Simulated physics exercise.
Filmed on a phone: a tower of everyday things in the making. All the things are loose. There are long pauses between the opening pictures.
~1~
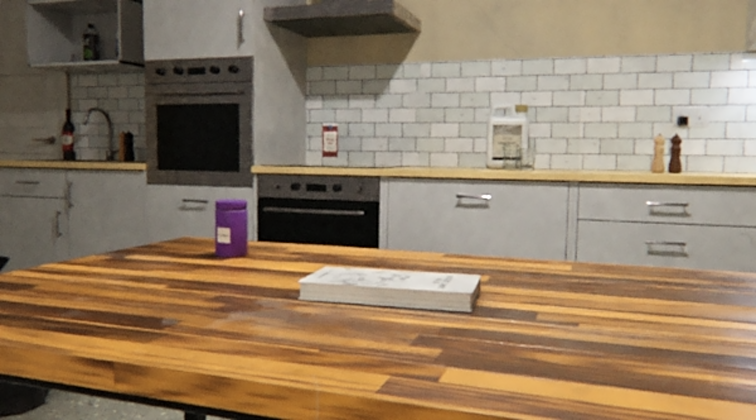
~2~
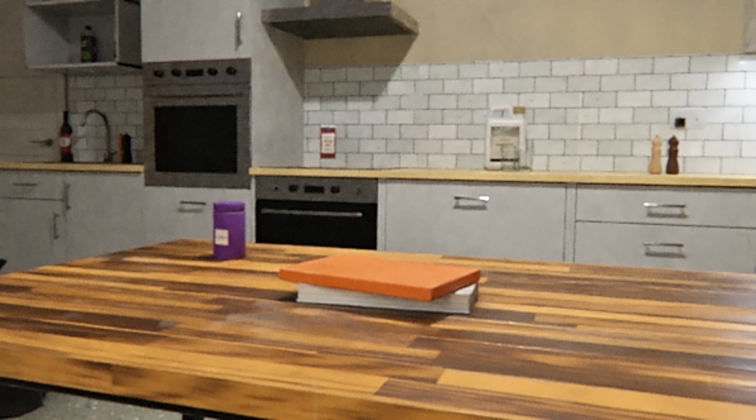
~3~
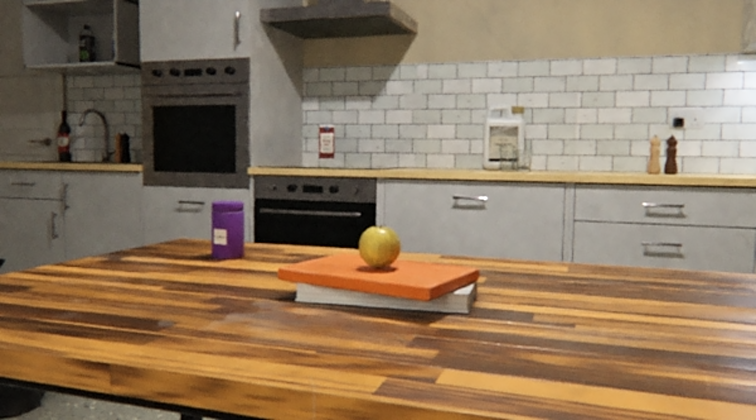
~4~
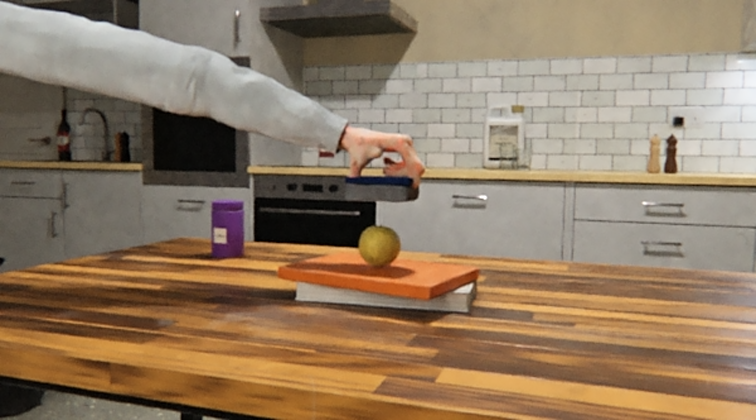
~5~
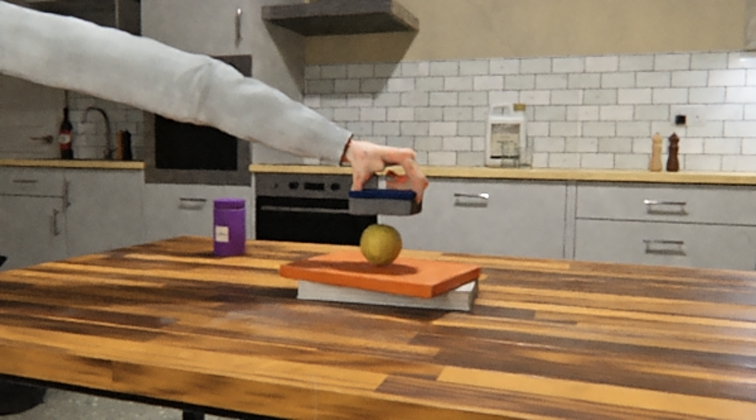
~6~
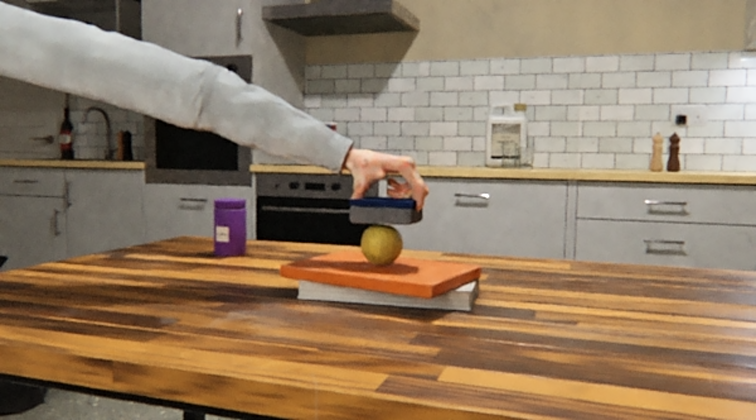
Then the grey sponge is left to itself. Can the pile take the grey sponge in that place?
It loses its balance.
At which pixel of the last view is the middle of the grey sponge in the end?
Near (433, 236).
Then, 0.40 s later than the last frame, grey sponge now fallen.
Then, 0.90 s later than the last frame, nothing new.
Then, 1.80 s later than the last frame, grey sponge resting near (433, 236).
When it is over, fallen, grey sponge; the other 4 as before. End places, in pixels of the last picture, grey sponge near (433, 236). The pile comes apart.
